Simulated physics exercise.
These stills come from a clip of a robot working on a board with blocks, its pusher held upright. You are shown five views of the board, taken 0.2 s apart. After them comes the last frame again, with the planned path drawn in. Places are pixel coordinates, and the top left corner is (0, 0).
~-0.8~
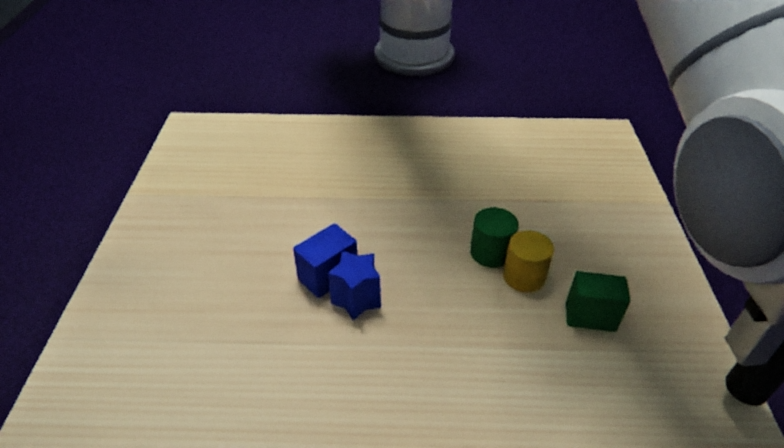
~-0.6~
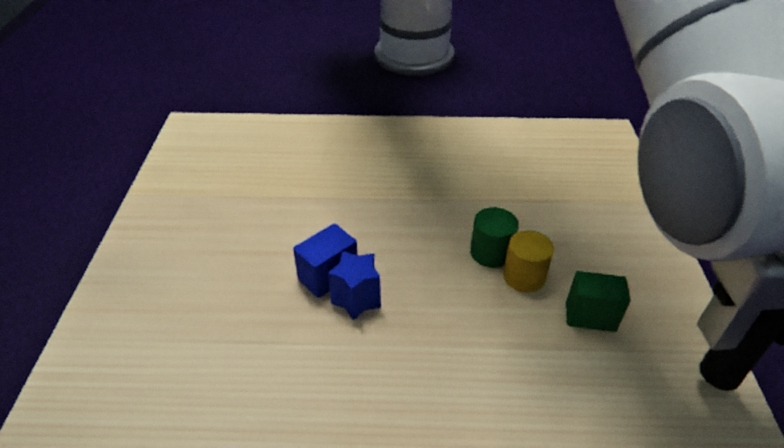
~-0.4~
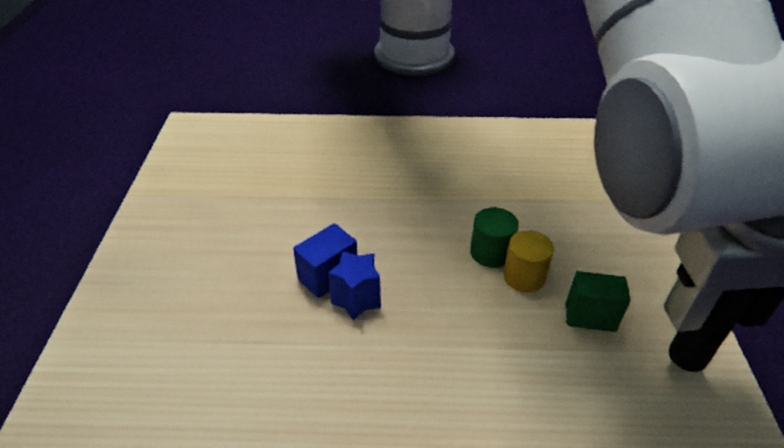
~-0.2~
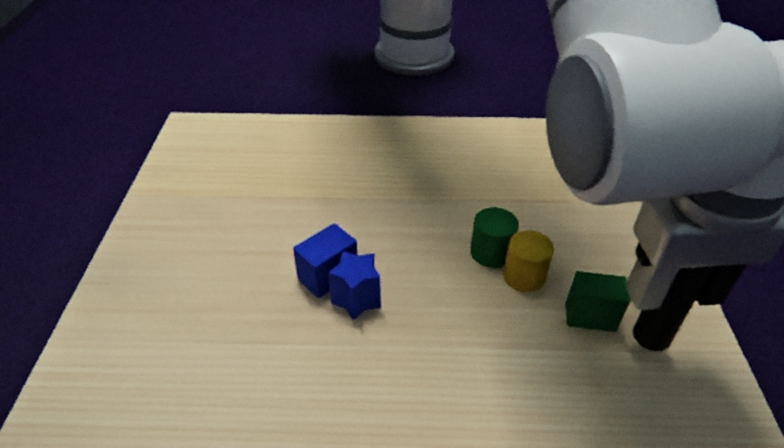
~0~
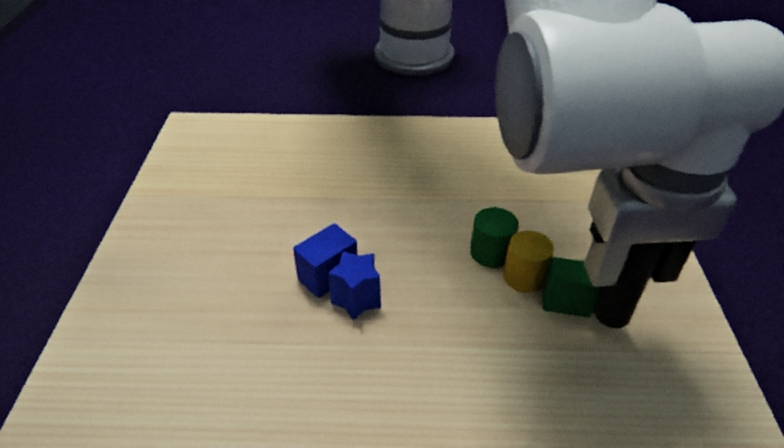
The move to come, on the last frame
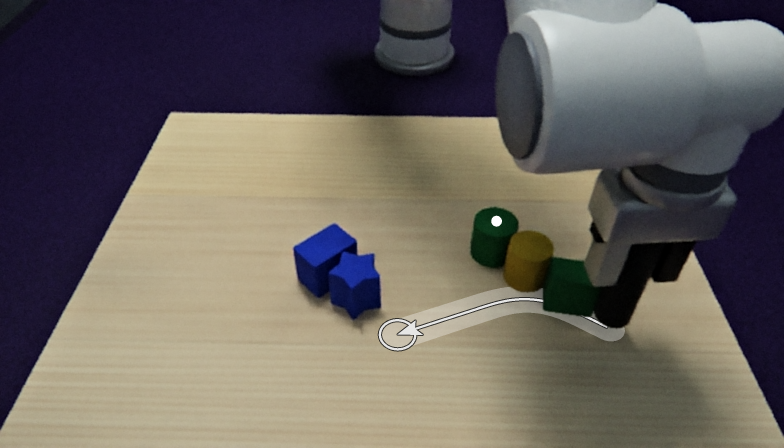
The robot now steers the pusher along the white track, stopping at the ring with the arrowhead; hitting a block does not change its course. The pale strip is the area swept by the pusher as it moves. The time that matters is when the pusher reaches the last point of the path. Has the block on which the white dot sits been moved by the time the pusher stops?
Yes, I think so.
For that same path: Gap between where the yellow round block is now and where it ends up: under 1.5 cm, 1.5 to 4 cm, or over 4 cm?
Offset: Above 4 cm.
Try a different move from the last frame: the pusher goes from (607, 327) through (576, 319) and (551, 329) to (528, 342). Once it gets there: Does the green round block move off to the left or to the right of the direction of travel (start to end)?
Sideways shift: Right.
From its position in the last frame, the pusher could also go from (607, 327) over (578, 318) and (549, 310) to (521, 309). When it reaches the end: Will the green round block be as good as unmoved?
I believe not.
The drawn path runs from (607, 327) through (534, 300) and (466, 312) to (398, 334); the dot is on the green round block.
The first path, step by step. One third of the way, pusher at (537, 287); green round block at (456, 201); yellow round block at (495, 214); green rectangle at (533, 239), turned 75° clockwise.
Two thirds of the way, pusher at (467, 301); green round block at (455, 201); yellow round block at (495, 213); green rectangle at (532, 238), turned 80° clockwise.
At the end, pusher at (398, 322); blue star-shaped block not moved; green round block at (455, 201); yellow round block at (495, 213); green rectangle at (532, 238), turned 80° clockwise.
